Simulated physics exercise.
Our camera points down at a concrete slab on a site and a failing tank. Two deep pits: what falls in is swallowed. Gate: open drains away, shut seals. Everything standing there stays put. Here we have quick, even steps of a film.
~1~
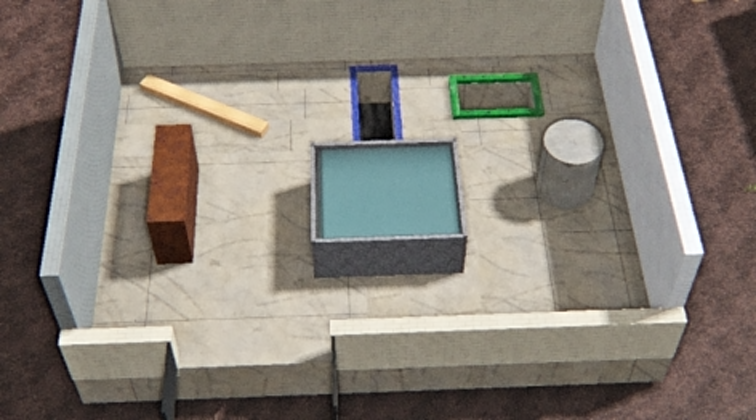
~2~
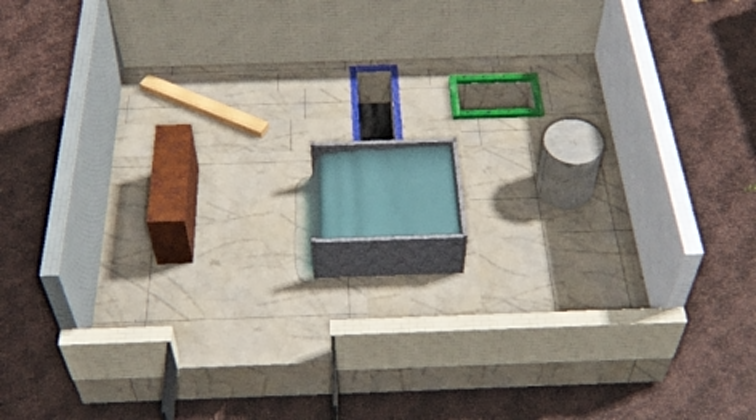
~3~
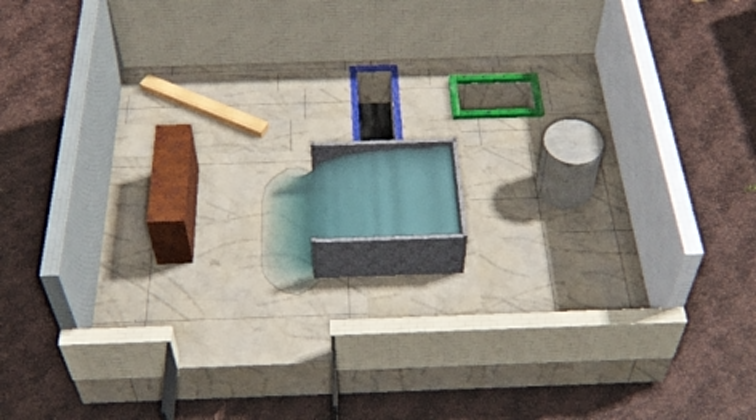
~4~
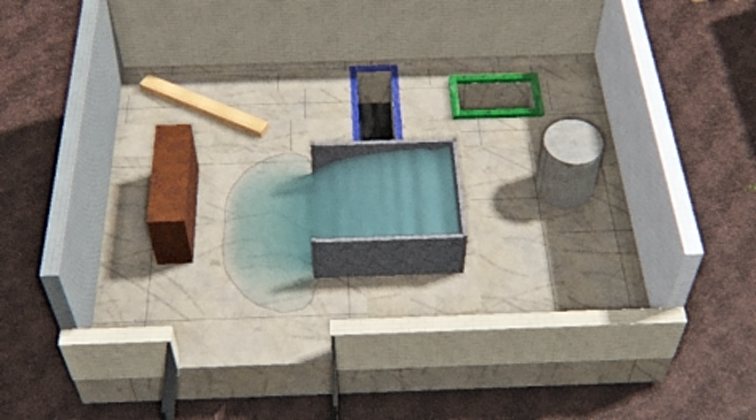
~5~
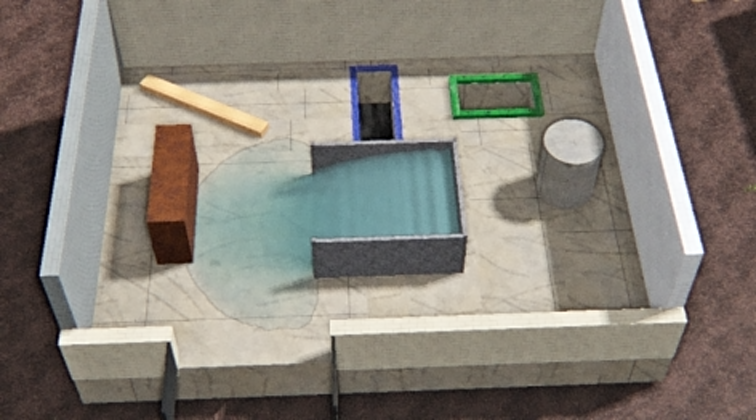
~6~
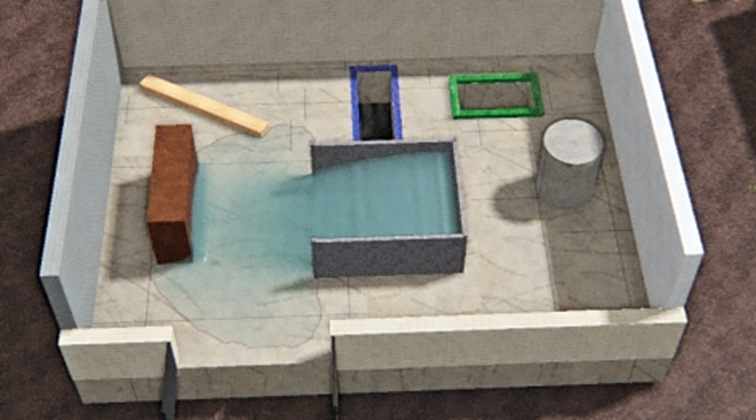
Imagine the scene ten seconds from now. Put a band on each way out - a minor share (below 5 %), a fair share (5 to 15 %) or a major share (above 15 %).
The gate passes fifteen per cent; the blue pit passes fifteen per cent; the green pit fails to reach five per cent.
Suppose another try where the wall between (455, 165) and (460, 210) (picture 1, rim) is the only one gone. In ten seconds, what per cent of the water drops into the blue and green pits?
Shares: Blue at 12 percent, green at 6 percent.
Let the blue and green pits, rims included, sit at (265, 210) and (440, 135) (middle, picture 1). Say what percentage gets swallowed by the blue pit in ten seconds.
Result - blue pit, 80 in a hundred.
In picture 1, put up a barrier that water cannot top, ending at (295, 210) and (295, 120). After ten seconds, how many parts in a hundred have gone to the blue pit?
Share, blue pit - 15 in a hundred.
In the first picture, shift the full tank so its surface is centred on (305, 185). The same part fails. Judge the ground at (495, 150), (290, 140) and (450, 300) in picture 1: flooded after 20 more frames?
In sequence: Unflooded, next inundated, then unflooded.
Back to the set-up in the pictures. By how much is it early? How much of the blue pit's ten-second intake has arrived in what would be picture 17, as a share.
It should be near 0 percent of the ten-second total.
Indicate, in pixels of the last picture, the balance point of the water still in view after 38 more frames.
The water's centre sits above (231, 183).
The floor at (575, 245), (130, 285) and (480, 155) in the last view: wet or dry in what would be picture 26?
Note - in order: Not inundated / inundated / not inundated.
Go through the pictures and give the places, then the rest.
In the first picture, still water in the tank at (386, 192).
In the second picture, the front is at a hidden place, out from the gap at (317, 217).
In the third picture, water pours out at (317, 218) and has run to (290, 174).
In the fourth picture, water pours out at (317, 219) and has run to (258, 298).
In the fifth picture, the front is at (200, 194), out from the gap at (317, 220).
In the sixth picture, water pours out at (317, 220) and has run to (155, 272).
A moment on, water covers 30 % of the floor; the gate 0 %, the blue pit 0 %, the green pit 0 %.
Next, water covers 35 % of the floor; the gate 3 %, the blue pit 0 %, the green pit 0 %.
Then, water covers 50 % of the floor; the gate 10 %, the blue pit 1 %, the green pit 0 %.
Later, water covers 55 % of the floor; the gate 20 %, the blue pit 11 %, the green pit 0 %.
In the end, water covers 65 % of the floor; the gate 28 %, the blue pit 23 %, the green pit 0 %.
